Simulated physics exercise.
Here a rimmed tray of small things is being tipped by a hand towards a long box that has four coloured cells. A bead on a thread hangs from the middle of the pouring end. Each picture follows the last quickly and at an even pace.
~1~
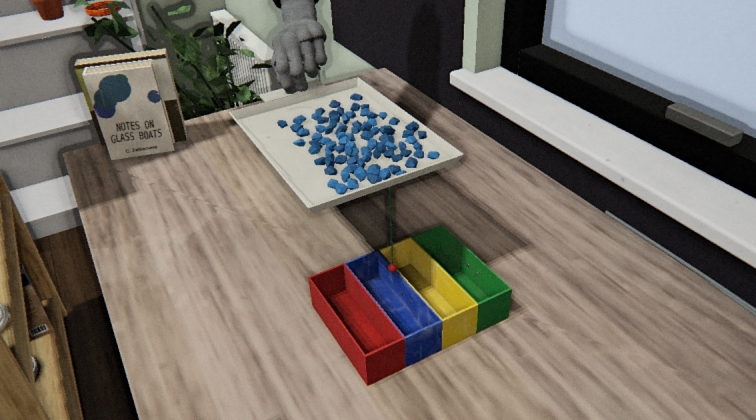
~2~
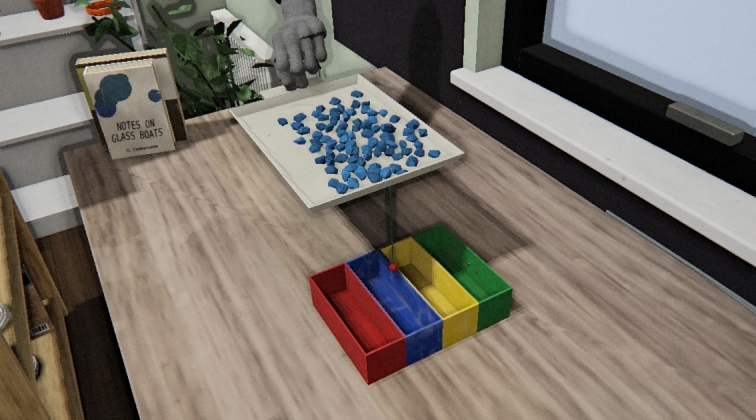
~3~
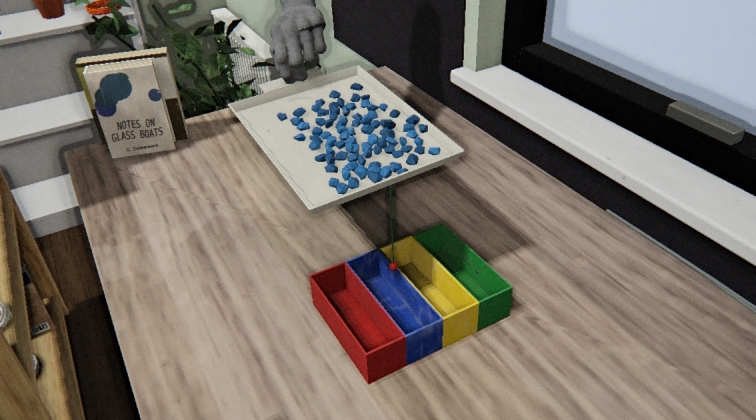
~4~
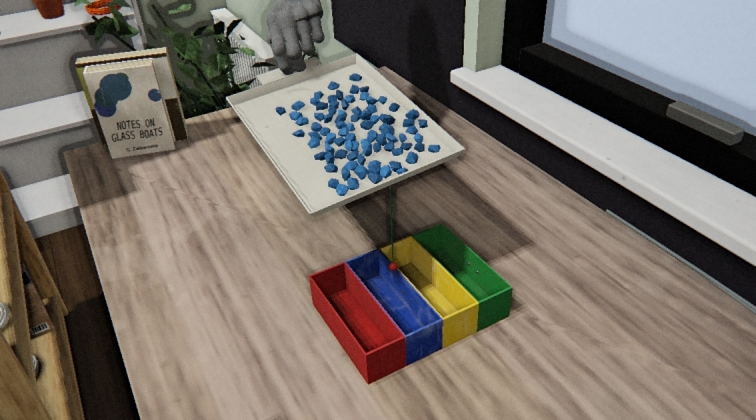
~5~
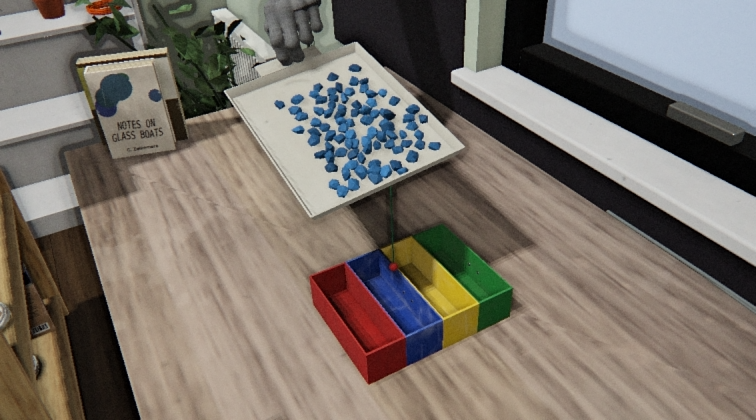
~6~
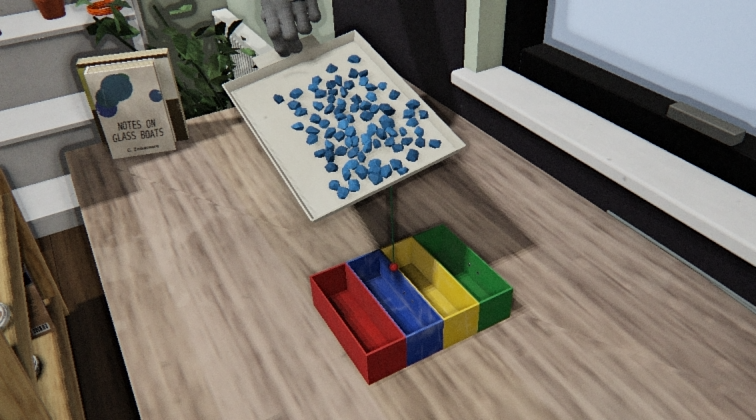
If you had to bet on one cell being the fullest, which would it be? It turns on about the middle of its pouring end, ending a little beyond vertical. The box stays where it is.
I would bet on the red cell.
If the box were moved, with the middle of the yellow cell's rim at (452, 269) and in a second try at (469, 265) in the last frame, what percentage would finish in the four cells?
10 % for the first, 0 % for the second.
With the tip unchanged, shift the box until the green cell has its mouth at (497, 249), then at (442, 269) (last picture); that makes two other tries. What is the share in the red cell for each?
Around 0 and around 60 per cent, in that order.
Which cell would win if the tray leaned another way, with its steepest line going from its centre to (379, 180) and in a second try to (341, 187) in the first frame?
That yellow cell, then that red cell.
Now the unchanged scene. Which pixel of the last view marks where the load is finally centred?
I'd put the middle somewhere around (346, 340).
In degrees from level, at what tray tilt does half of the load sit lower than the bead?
Roughly 75°.
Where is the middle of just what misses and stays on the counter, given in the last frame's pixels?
Roughly pixel (301, 361).
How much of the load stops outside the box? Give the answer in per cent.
Roughly 50 percent.
Shortly afterwards, tray tipped steeply; the bulk on the tray; only a few in the red cell; a little falling or outside the box.
Next, tray tipped right over; only a few on the tray; near a third in the red cell; a little in the blue cell; near half falling or outside the box.
Some moments later, tray tipped past a quarter turn; near half in the red cell; a little in the blue cell; near half falling or outside the box.
In the end, tray tipped past a quarter turn; near half in the red cell; a little in the blue cell; none at all in the yellow cell; none at all in the green cell; near half outside the box.
